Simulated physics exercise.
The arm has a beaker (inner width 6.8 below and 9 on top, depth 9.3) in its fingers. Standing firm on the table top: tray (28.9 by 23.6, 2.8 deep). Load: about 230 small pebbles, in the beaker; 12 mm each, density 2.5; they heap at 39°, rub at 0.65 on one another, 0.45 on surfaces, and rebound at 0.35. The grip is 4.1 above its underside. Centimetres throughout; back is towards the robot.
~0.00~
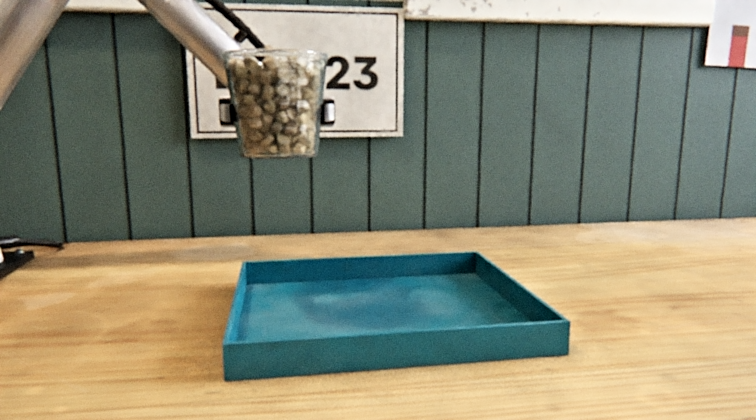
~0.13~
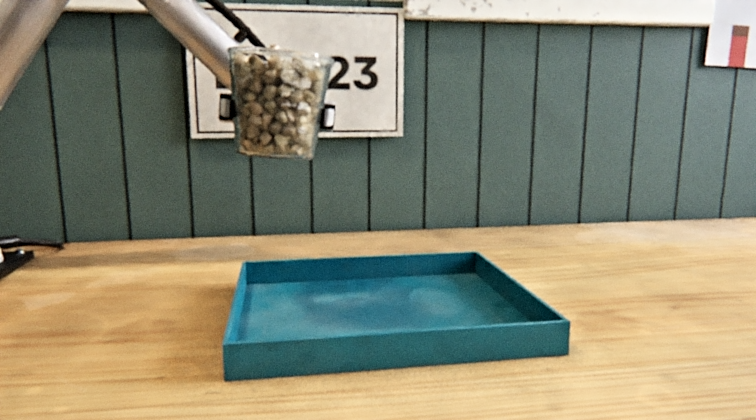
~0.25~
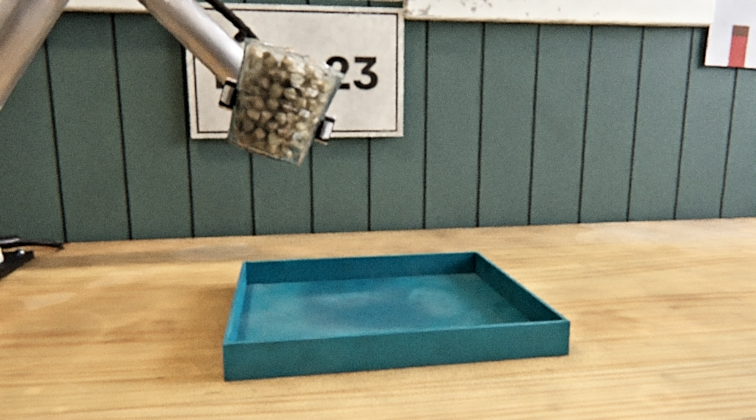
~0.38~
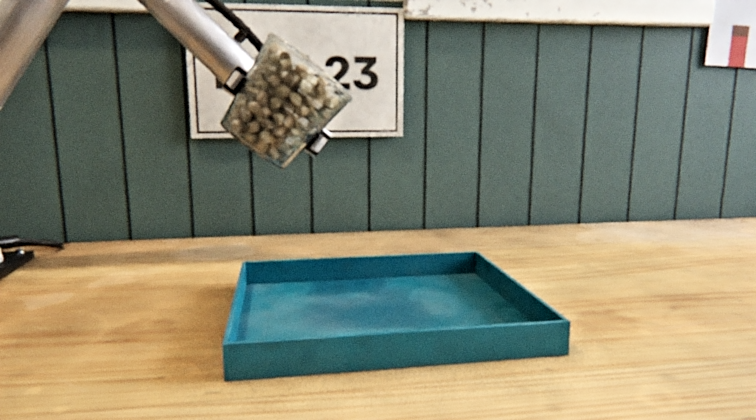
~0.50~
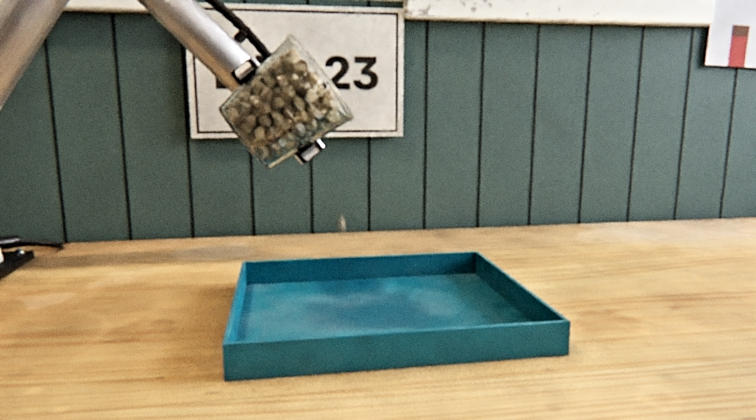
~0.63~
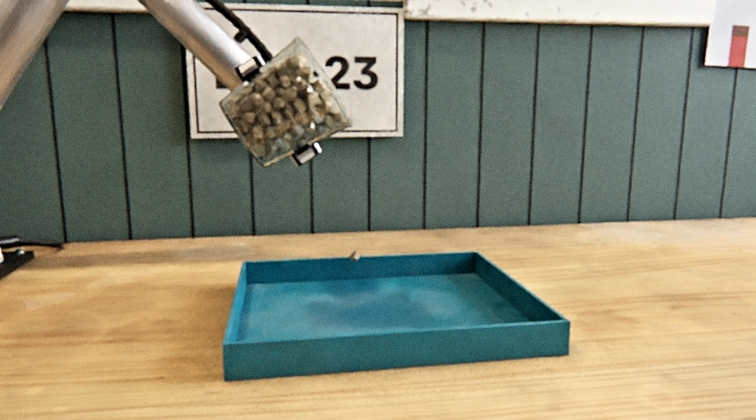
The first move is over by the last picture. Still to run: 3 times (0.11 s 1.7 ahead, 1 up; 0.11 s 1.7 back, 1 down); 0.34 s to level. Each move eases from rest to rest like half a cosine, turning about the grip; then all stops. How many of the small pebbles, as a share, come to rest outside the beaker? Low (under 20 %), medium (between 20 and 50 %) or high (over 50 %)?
Outside the beaker the share is low, under 20 %.
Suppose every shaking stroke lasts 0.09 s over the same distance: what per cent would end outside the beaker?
In that case some 25 per cent.
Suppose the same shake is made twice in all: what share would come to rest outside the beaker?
In that case some 10 per cent.
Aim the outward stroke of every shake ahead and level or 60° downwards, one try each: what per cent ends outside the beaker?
About 10 and 0 per cent.
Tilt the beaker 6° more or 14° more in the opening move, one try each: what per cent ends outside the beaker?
About 20 and 30 per cent.
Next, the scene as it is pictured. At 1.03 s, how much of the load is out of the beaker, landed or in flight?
Some 5 per cent.
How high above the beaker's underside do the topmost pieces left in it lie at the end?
Roughly 9.5 cm.
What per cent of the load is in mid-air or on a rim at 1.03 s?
Some 3 per cent.
After 1.03 s, tilted 58° forward, highest piece 25 above the table; 216 in the beaker, 9 in the tray, 6 in flight or on a rim.
After 1.43 s, tilted 37° forward, highest piece 25 above the table; 204 in the beaker, 27 in the tray.
After 1.83 s, level, highest piece 26 above the table; 204 in the beaker, 27 in the tray.
After 2.88 s, level, highest piece 26 above the table; 204 in the beaker, 27 in the tray.
In the end, 204 in the beaker, 27 in the tray. That is 12 % outside the beaker.
